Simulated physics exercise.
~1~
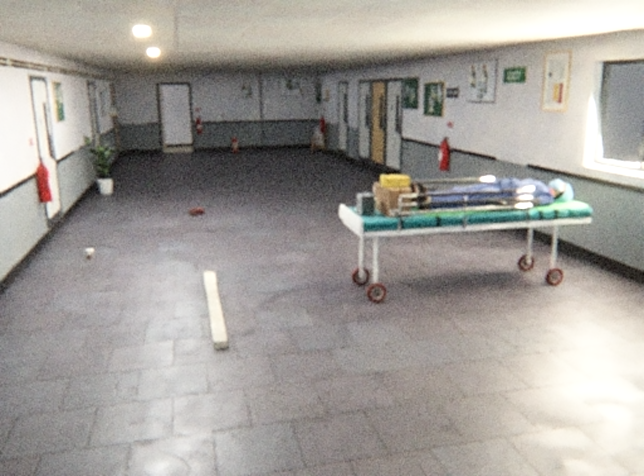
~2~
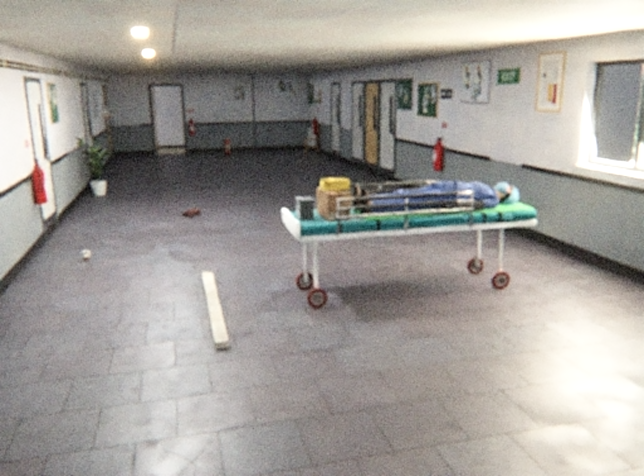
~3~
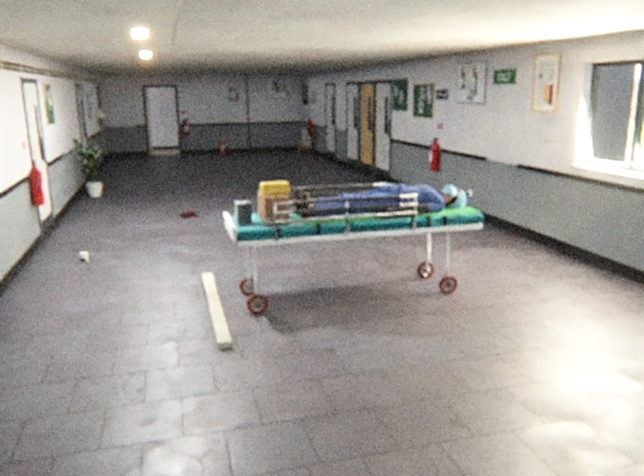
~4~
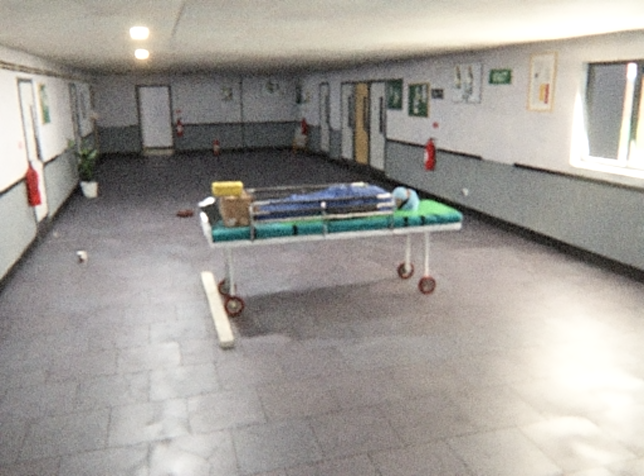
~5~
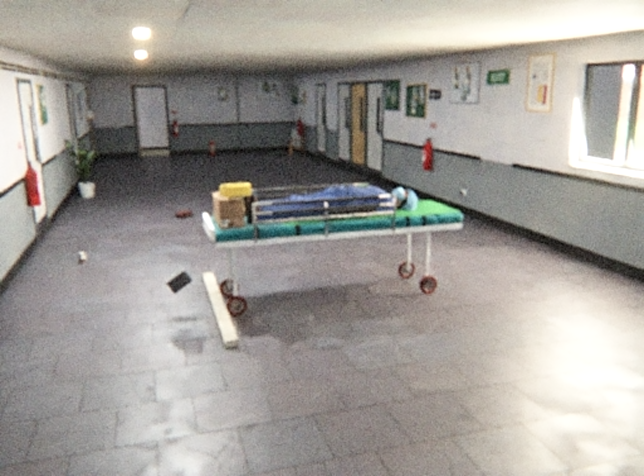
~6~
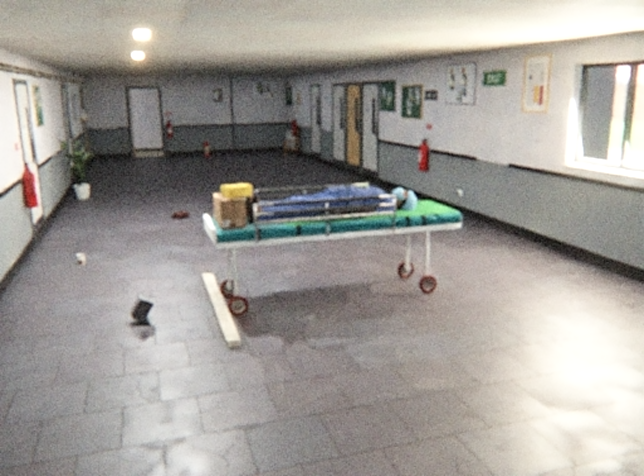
A white-framed trolley with a green mattress carries a limp person in blue lying flat across a wide, grey-tiled corridor, seen from slightly above as the view drifts a little sideways. At its left end sit a yellow box, a brown bag and a small grey device, while a pale strip lies on the floor ahead. The trolley rolls left until its leading wheels meet the strip, and it stops level. The grey device tips, drops off the left end and tumbles to the floor, settling further left. The yellow box, brown bag and person stay aboard the halted trolley.
